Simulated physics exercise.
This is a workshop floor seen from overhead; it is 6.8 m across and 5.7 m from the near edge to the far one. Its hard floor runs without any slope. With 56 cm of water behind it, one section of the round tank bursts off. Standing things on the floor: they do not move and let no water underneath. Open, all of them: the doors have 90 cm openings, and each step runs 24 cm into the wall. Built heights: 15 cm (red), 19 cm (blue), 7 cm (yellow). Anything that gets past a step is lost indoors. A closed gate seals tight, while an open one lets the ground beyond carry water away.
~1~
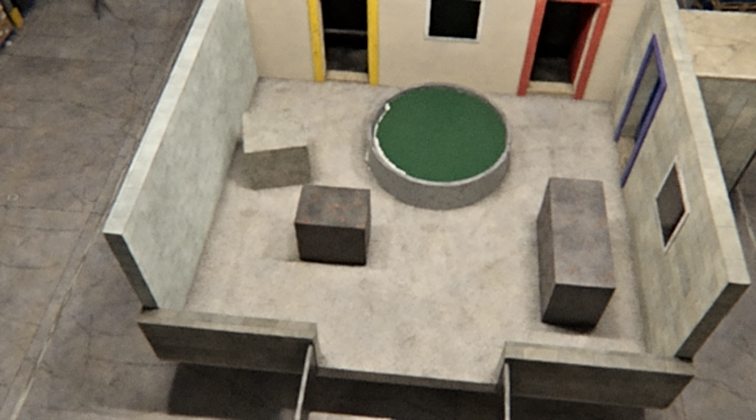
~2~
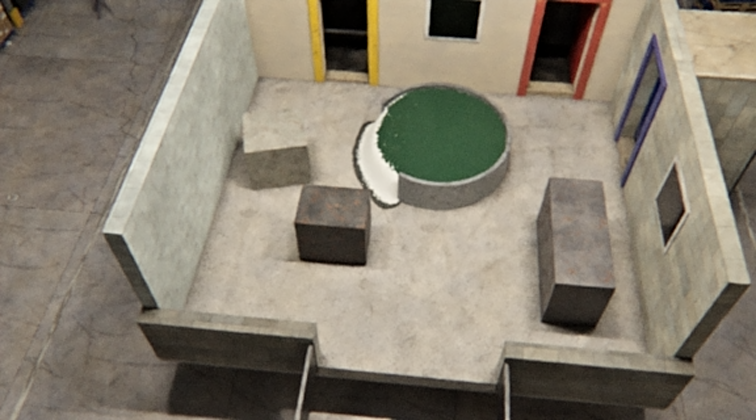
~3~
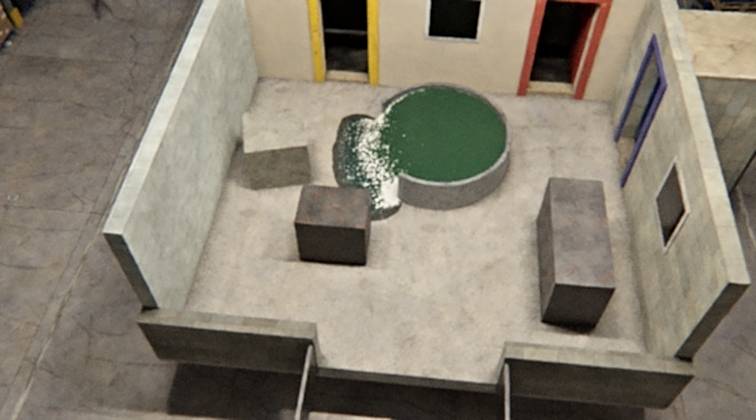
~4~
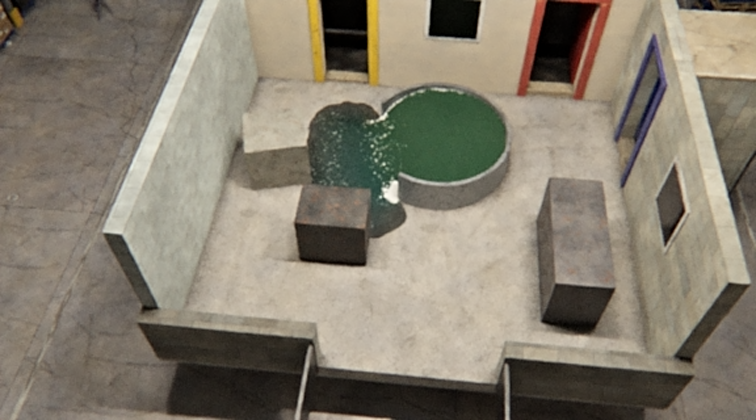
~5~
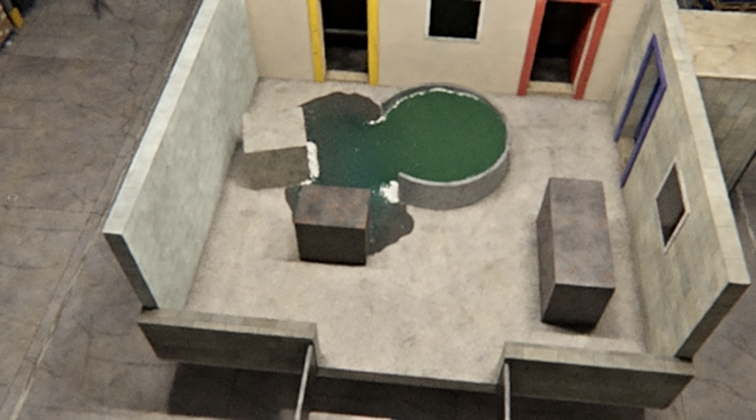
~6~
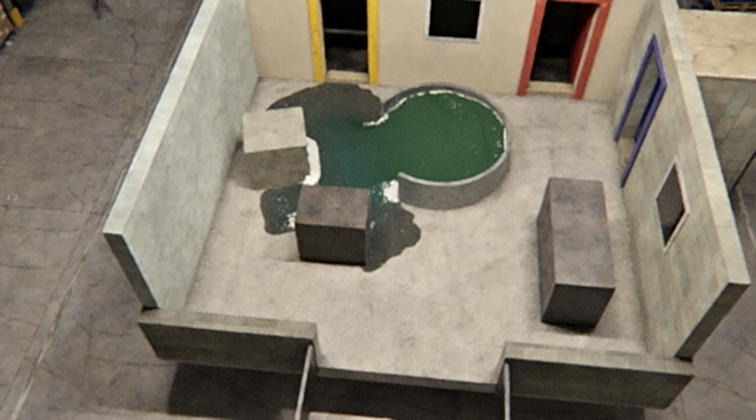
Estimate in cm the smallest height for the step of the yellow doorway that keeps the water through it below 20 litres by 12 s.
I would say 14.5 cm.
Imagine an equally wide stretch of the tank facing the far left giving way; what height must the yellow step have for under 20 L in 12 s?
Then 23 cm.
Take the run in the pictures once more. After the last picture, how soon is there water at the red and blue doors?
Red door 4.0 seconds; blue door 6.0 seconds.
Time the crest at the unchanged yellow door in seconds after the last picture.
Near 3.5 s.
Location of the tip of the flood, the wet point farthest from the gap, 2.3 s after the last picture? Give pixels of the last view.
At about (176, 336).
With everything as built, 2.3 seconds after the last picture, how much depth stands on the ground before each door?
Door depths (cm): Red = 0, blue = 0, yellow = 14.
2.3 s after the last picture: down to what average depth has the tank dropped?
It averages near 17 cm.
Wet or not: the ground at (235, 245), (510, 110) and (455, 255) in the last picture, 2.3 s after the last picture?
Spot one awash, spot two bone dry, spot three awash.
Then, 0.7 s after the last picture water covers 25 % of the floor, deepest (41 cm) near (312, 168); 4 cm at the yellow door, 0 litres in over its 7 cm step.
Then, 2.3 s after the last picture water covers 45 % of the floor, deepest (28 cm) near (234, 155); 14 cm at the yellow door, 6 litres in over its 7 cm step.
Then, 11.3 s after the last picture water covers 100 % of the floor, deepest (10 cm) near (605, 271); 4 cm at the yellow door, 142 litres in over its 7 cm step.
At the yellow door as built, the water peaked near 17 cm, 3.7 s after the last picture.
With a step of 12 cm, 45 litres would have come in within the 12 s; with 16.5 cm, 7 litres. So under 20 litres takes about 14.5 cm.
